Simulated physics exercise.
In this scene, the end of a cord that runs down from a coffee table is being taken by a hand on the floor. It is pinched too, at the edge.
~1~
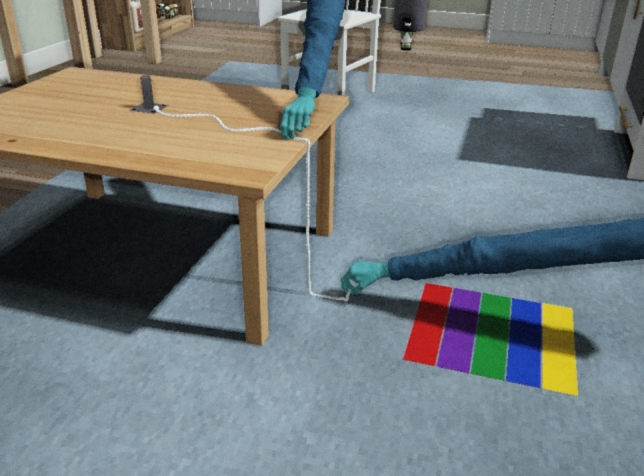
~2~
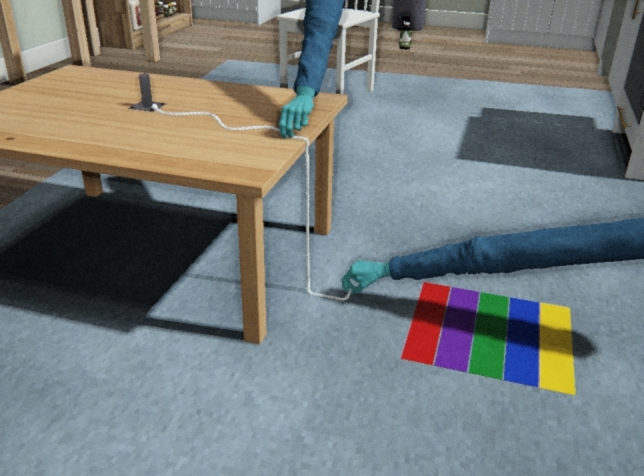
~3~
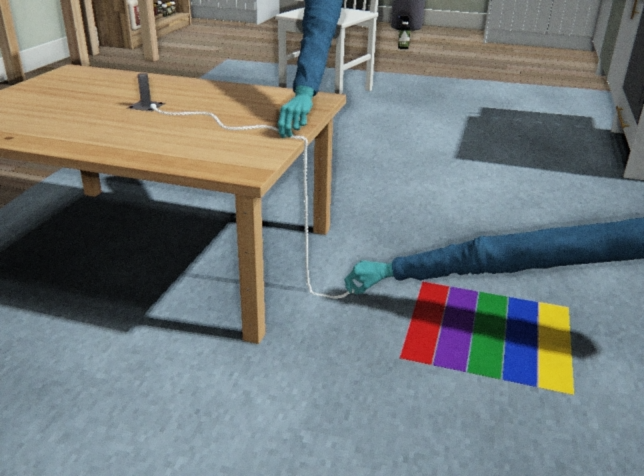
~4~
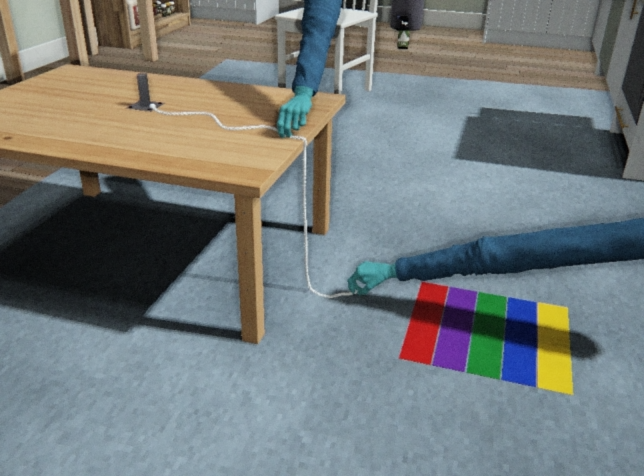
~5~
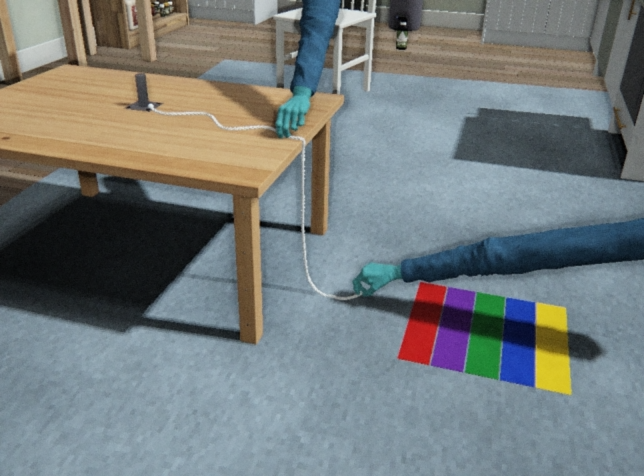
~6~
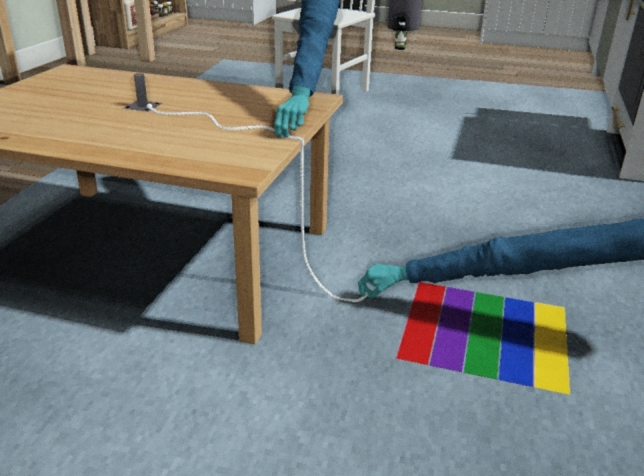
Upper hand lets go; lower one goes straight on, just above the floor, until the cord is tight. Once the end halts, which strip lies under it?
The green strip lies under it.
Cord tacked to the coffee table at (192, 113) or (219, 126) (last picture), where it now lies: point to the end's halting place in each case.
(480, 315); (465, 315).
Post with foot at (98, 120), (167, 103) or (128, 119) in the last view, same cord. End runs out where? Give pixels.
First try about (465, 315), second about (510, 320), third about (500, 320).
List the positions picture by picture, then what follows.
In the first frame, end (349, 291); red (423, 347); purple (456, 354); green (489, 360); blue (524, 367); yellow (560, 374).
In the second frame, end (350, 291); cord through (169, 114) (219, 122) (273, 128) (307, 162) (307, 228) (309, 283).
In the third frame, end (353, 291).
In the fourth frame, end (356, 292); cord through (167, 114) (217, 121) (271, 128) (304, 162) (305, 227) (308, 283).
In the fifth frame, end (361, 294).
In the sixth frame, end (366, 295); cord through (165, 114) (215, 122) (268, 128) (302, 162) (302, 227) (318, 283).
Early on, end near (424, 305); over red.
Midway, end near (465, 313); over purple.
At the end of the slack, end near (489, 317); over green. It halts on the green strip.
